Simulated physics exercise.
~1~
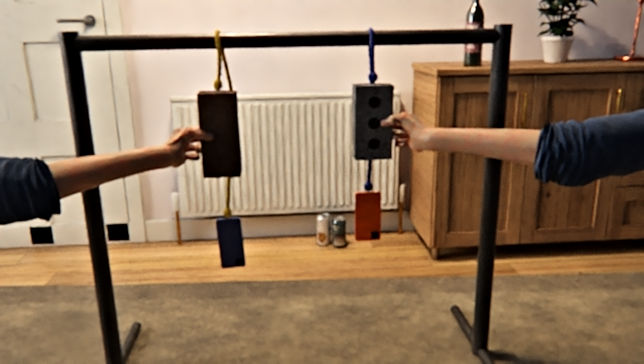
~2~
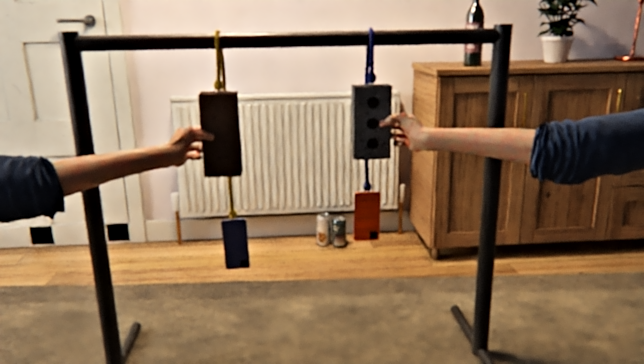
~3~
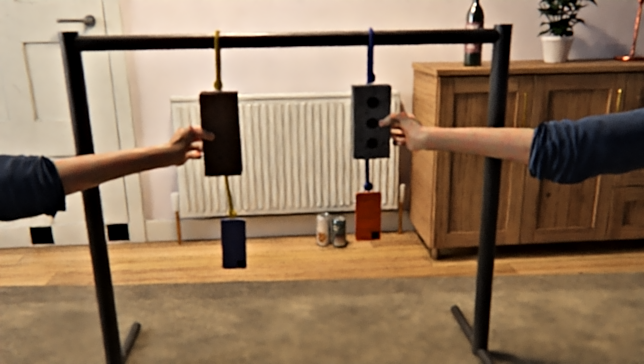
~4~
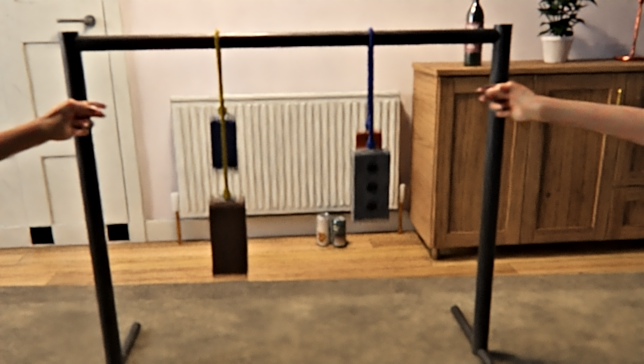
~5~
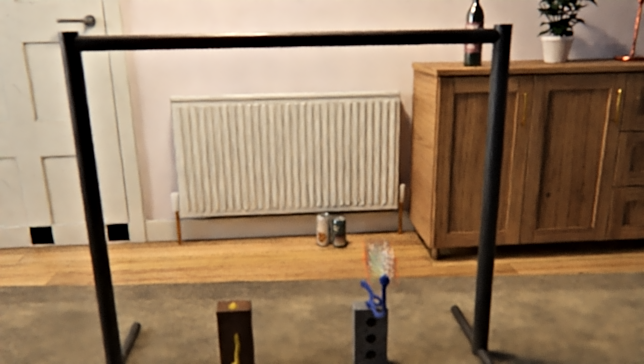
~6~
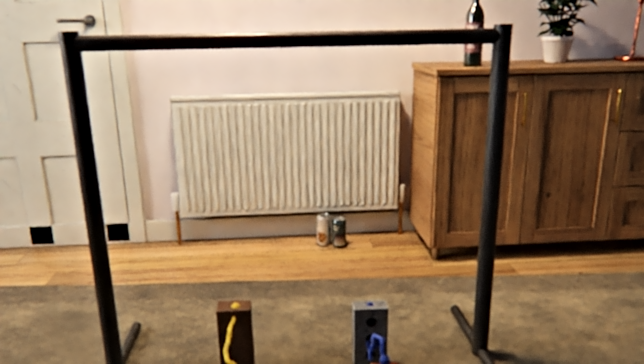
At first, two hands reach in from the left and right, holding a dark brick on a yellow rope and a grey paver on a blue rope beneath a black rail. A blue phone hangs below the brick and a red one below the paver, with only slight sway on the left. Then both hands let go and draw back, and the blocks drop as the phones rise. Both ropes come off the rail, and the red phone tumbles above the landed paver. Finally, brick and paver stand on the floor with rope draped against them, the phones out of sight and the rail bare.
